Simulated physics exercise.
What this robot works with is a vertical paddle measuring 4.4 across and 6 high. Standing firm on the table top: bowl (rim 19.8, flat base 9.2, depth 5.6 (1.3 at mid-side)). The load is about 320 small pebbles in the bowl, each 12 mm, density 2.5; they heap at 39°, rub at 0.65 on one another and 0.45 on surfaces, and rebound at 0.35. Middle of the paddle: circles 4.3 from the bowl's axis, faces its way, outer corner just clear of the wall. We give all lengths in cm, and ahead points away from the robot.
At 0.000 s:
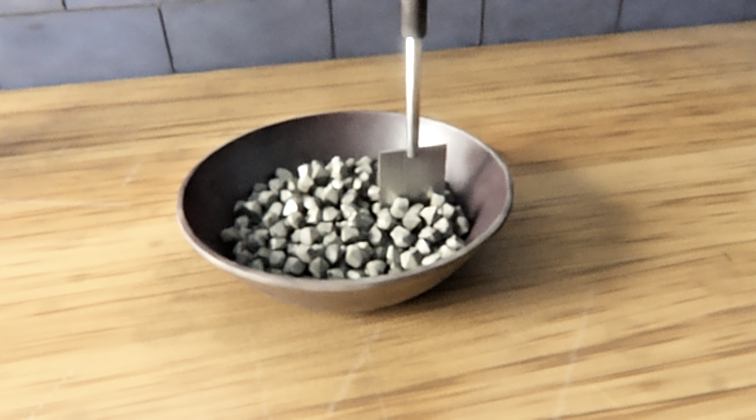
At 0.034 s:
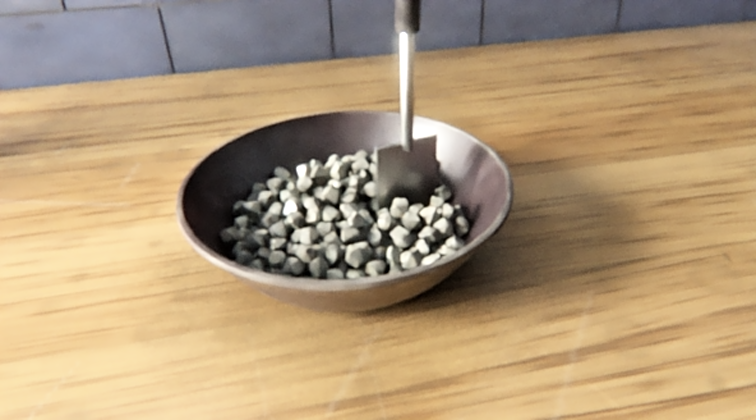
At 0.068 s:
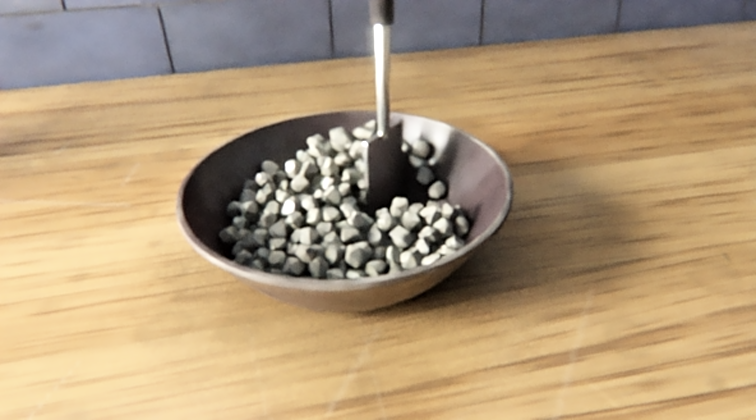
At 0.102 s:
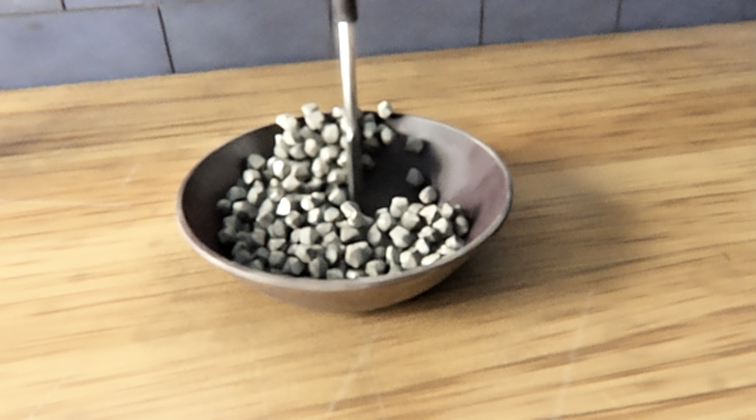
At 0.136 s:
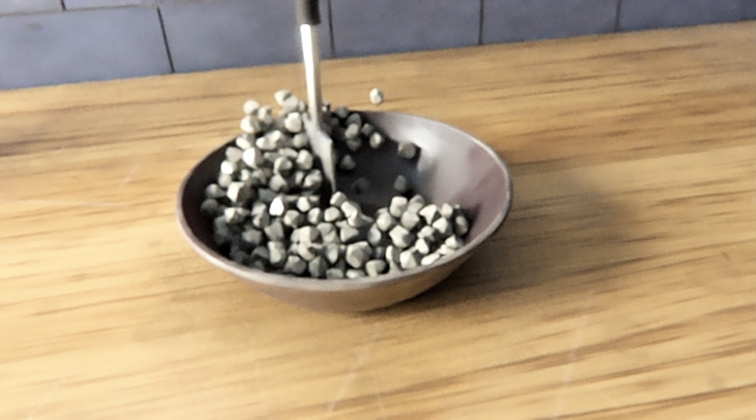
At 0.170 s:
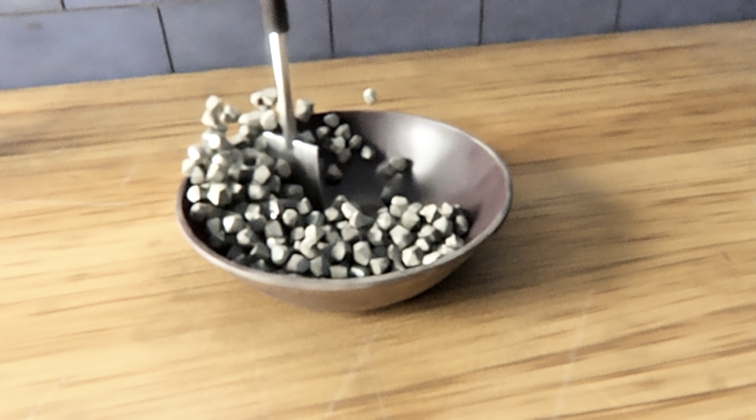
On a wooden table top, a metal paddle stood in a dark bowl of grey pebbles, then swept leftward through them, piling them up along the left side and tossing a few above the rim.
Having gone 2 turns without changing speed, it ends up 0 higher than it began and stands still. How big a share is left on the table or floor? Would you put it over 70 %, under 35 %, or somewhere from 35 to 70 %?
I would put it from 35 to 70 %.
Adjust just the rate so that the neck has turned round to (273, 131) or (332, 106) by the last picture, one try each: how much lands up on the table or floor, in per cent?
Some 55 and 35 per cent respectively.
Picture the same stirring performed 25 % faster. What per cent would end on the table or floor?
Estimated share: Near 60 %.
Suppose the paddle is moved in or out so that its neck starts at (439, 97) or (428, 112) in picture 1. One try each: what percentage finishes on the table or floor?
Close to 45 and 55 in a hundred.
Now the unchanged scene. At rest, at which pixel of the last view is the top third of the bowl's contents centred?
Roughly pixel (405, 178).
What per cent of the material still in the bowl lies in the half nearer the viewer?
Near 45 per cent of what stays in the bowl.
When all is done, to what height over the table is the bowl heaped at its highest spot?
5.5 cm, give or take.
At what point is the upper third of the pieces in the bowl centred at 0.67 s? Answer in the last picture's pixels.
I'd say about (261, 259).
By 0.42 s, 2° round, highest piece 8 above the table; 232 in the bowl, 61 on the table or floor, 28 in flight or on the tool.
By 0.67 s, 229° round, highest piece 8 above the table; 172 in the bowl, 132 on the table or floor, 17 in flight or on the tool.
By 1.00 s, 0° round, highest piece 6 above the table; 167 on the table or floor, 154 in the bowl.
By 1.70 s, 0° round, highest piece 6 above the table; 167 on the table or floor, 154 in the bowl.
Final count, 167 on the table or floor, 154 in the bowl. That is 52 % on the table or floor.
